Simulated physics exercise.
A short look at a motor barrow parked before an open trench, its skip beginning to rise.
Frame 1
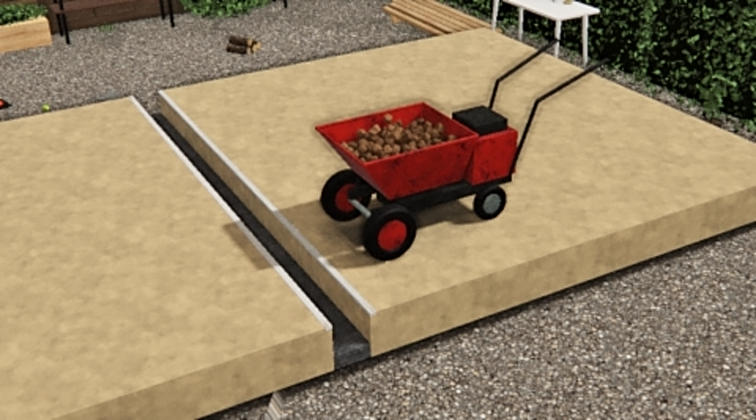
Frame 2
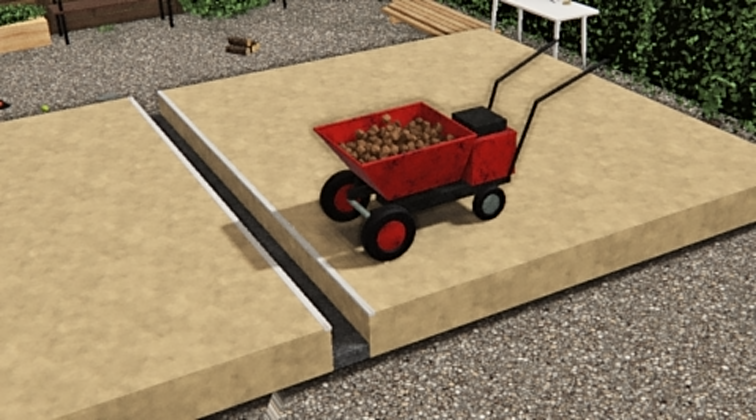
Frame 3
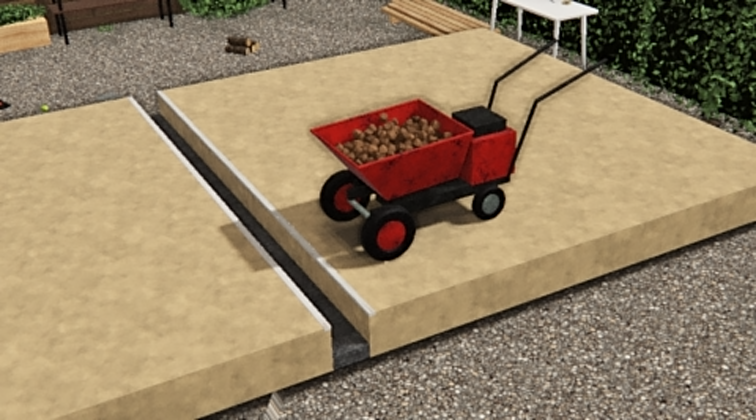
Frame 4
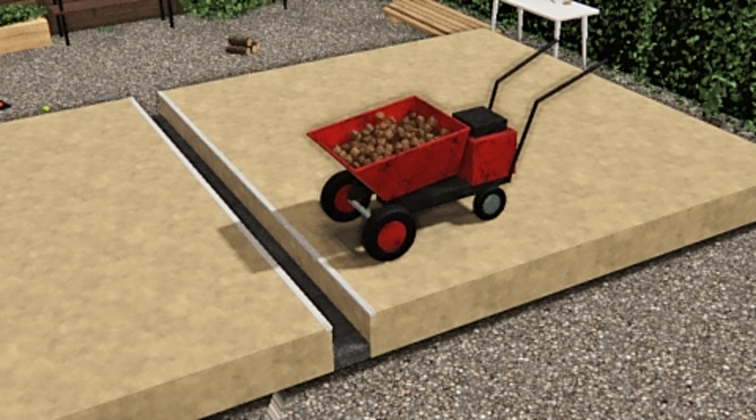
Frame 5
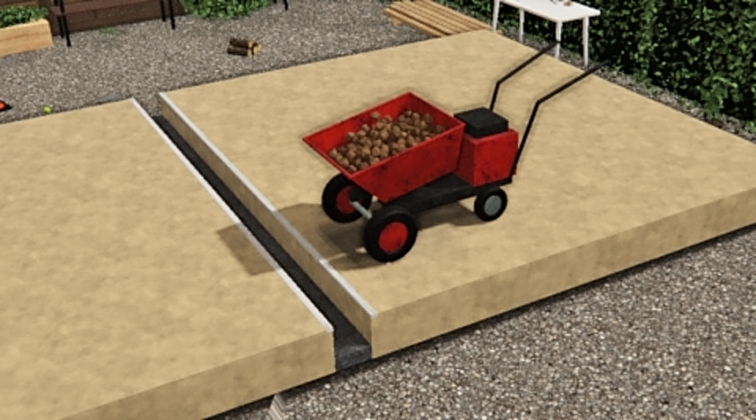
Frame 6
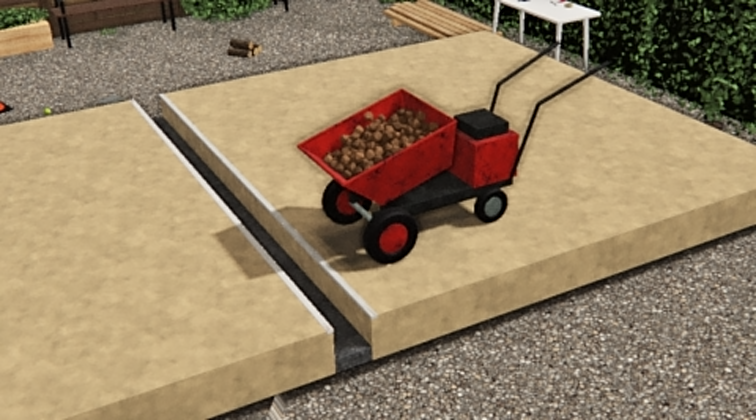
The red skip of a small motor barrow, heaped with brown clods, tilts slowly forward and to the left while its black wheels and handles stay in place. The barrow stands on a raised tan slab right of a narrow dark trench, seen from above at an angle. Gravel surrounds the slab, with a white table, stacked planks and a green hedge behind, and the view barely shifts.
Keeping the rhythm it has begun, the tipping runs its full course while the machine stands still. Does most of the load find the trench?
No.
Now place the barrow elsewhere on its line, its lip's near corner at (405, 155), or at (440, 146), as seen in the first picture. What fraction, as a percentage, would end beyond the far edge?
About 0 per cent first, about 0 per cent second.
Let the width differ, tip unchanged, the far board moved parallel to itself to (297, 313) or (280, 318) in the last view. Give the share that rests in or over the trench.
For the first it's 70 per cent, for the second 100 per cent.
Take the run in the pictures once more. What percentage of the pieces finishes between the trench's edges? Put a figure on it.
I'd estimate close to 25 per cent.
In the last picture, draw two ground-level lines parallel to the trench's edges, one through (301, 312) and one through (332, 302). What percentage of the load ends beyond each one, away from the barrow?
In order: Near 40 %, then 60 %.
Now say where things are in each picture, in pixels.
In the first frame, lip of the skip (363, 165), level; top of the load (392, 145), clay clods; first edge of the trench (353, 291); far edge (310, 305), the trench under half as wide as the skip, and about as deep as wide.
In the second frame, lip of the skip (361, 166), level; top of the load (391, 146).
In the third frame, lip of the skip (358, 168), tipped barely; top of the load (398, 136).
In the fourth frame, lip of the skip (354, 172), tipped a little; top of the load (406, 136).
In the fifth frame, lip of the skip (350, 178), tipped a little; top of the load (412, 130).
In the sixth frame, lip of the skip (344, 185), tipped clearly; top of the load (405, 129); first edge of the trench (354, 294); far edge (311, 308).
Just after the last frame, skip tipped steeply; every one in the skip.
A moment on, skip tipped right over; the larger part in the skip; just a few in or heaped over the trench; about a tenth beyond it; just a few falling.
Further on, skip tipped right over; roughly a third in the skip; about a tenth in or heaped over the trench; roughly half beyond it.
When it is over, skip tipped right over; roughly a quarter in the skip; roughly a quarter in or heaped over the trench; roughly half beyond it.
